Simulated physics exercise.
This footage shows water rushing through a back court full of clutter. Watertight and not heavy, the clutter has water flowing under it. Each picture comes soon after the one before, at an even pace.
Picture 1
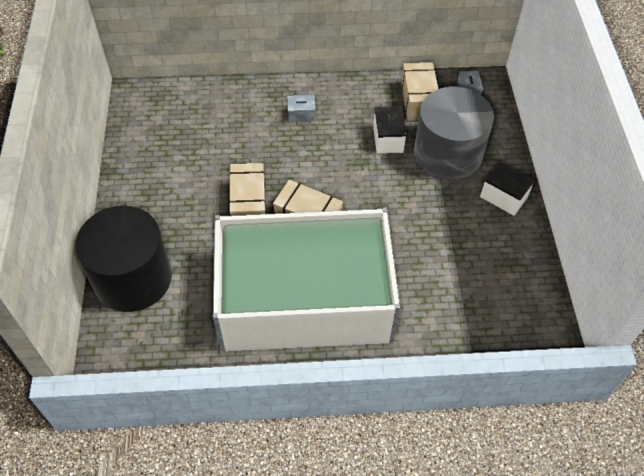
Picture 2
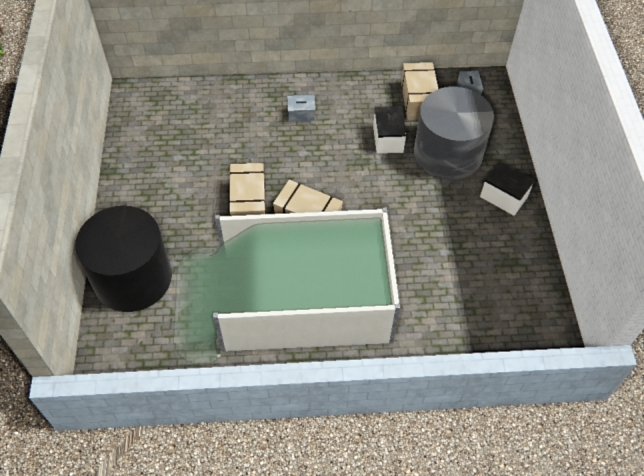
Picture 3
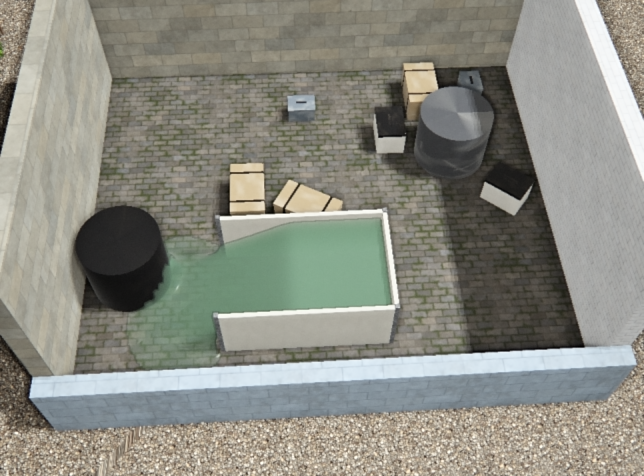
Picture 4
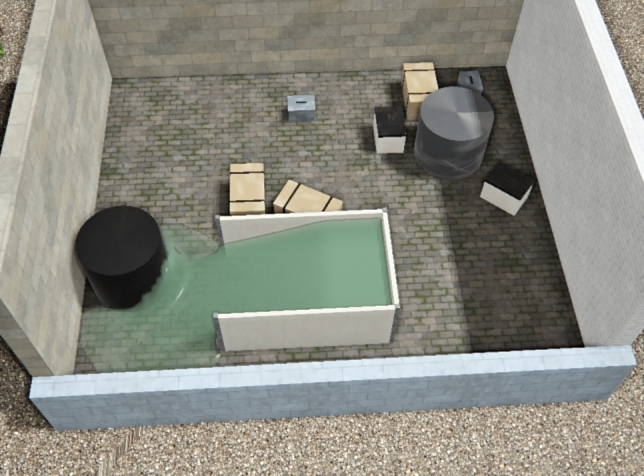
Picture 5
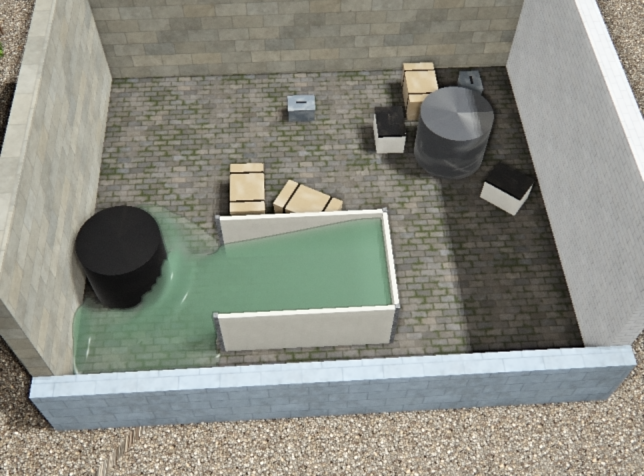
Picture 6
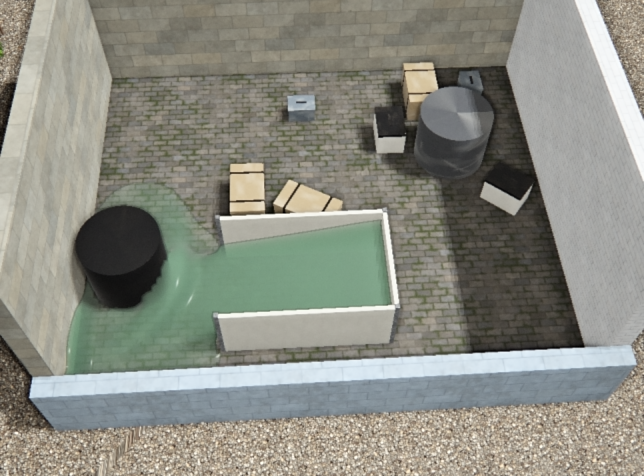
Green water poured out of the open left side of a white-walled tank, spread across the brick paving and wrapped around a black drum, while the crates and boxes nearby stayed still.
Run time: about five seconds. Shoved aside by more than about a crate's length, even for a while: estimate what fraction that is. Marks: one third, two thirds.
The result is a share beneath one third.
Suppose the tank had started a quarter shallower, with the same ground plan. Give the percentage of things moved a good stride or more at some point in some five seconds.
About 10 %.
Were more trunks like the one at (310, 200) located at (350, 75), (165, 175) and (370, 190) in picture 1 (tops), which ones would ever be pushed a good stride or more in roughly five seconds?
In sequence: Knocked well away; knocked well away; hardly budges.
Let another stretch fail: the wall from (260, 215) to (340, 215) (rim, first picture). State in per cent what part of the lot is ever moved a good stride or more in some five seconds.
I'd guess around 90 percent of them.
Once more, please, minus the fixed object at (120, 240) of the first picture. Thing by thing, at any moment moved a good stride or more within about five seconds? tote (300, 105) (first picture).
Beyond that distance.
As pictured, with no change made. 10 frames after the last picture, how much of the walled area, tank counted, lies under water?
40 in a hundred, roughly.
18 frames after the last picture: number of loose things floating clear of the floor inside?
It adds up to 0.
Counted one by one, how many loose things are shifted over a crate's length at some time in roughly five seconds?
I count 2.
A moment on, 0 of 7 are well off their spots; 0 afloat.
Next, 0 of 7 are well off their spots; 0 afloat.
Later, 0 of 7 are well off their spots; 0 afloat.
In the end, 2 of 7 are well off their spots, and 2 have been at some point; 0 afloat.
